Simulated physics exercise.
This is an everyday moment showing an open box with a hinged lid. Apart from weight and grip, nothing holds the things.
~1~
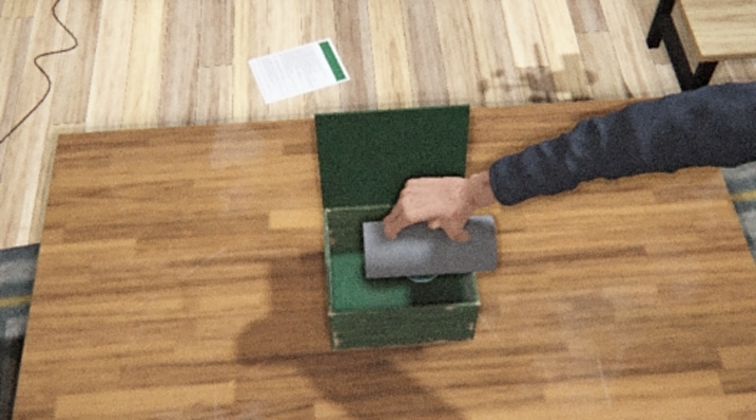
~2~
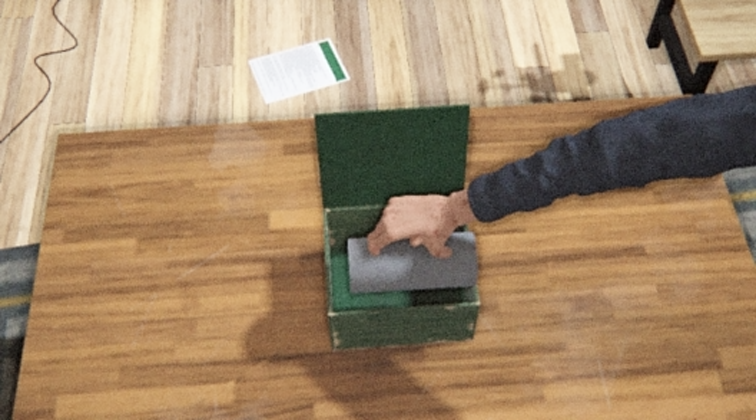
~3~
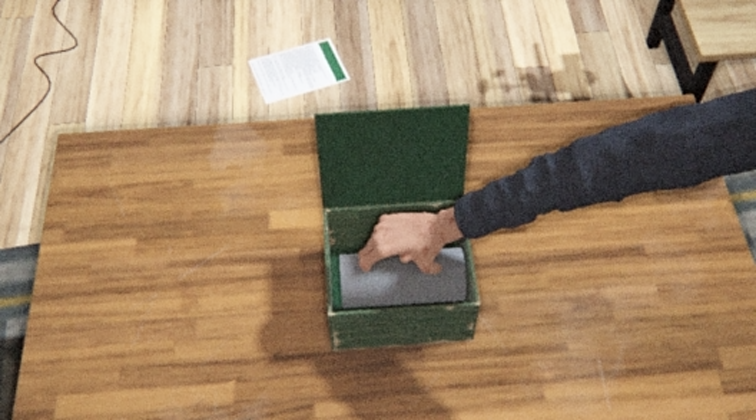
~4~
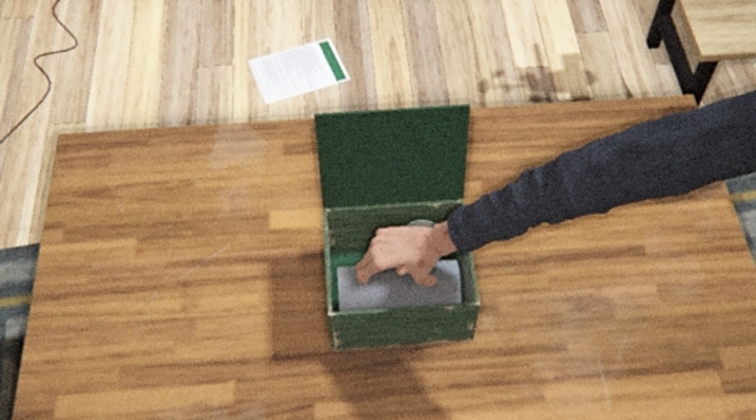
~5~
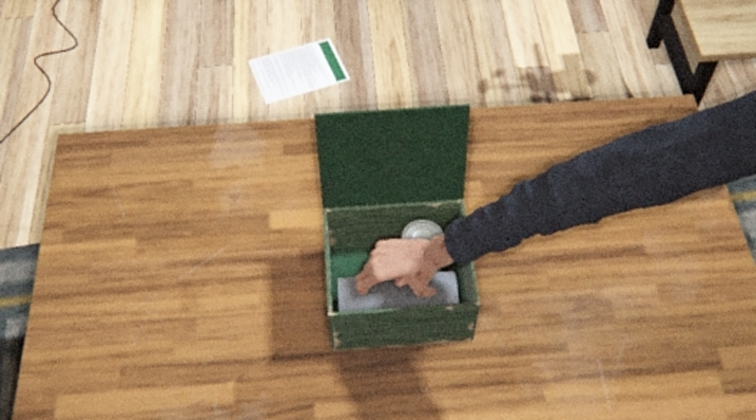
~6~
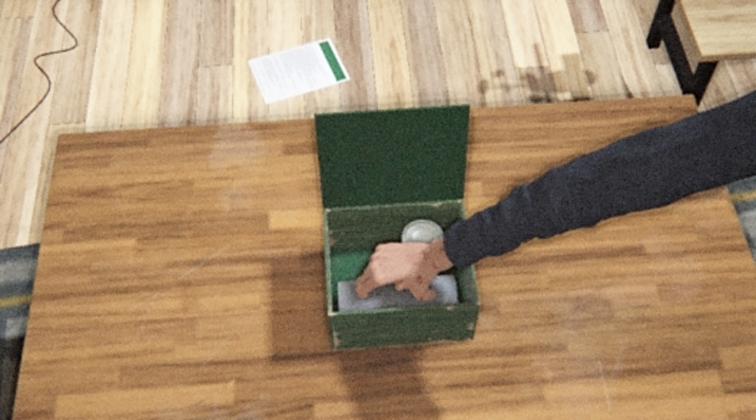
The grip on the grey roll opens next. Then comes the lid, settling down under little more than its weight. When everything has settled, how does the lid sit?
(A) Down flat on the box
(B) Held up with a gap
Down flat on the box (A).
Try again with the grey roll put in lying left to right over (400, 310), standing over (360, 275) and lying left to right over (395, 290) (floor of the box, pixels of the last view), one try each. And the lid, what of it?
Try one: Closed. Try two: Not closed. Try three: Closed.
Then, 1.10 s later than the last frame, lid starting down.
Then, 1.60 s later than the last frame, lid 54° above the rim.
Then, 1.80 s later than the last frame, lid 36° above the rim.
Then, 2.10 s later than the last frame, lid 3° above the rim.
When it is over, lid shut; both as before. End places, in pixels of the last picture, grey roll near (397, 304).
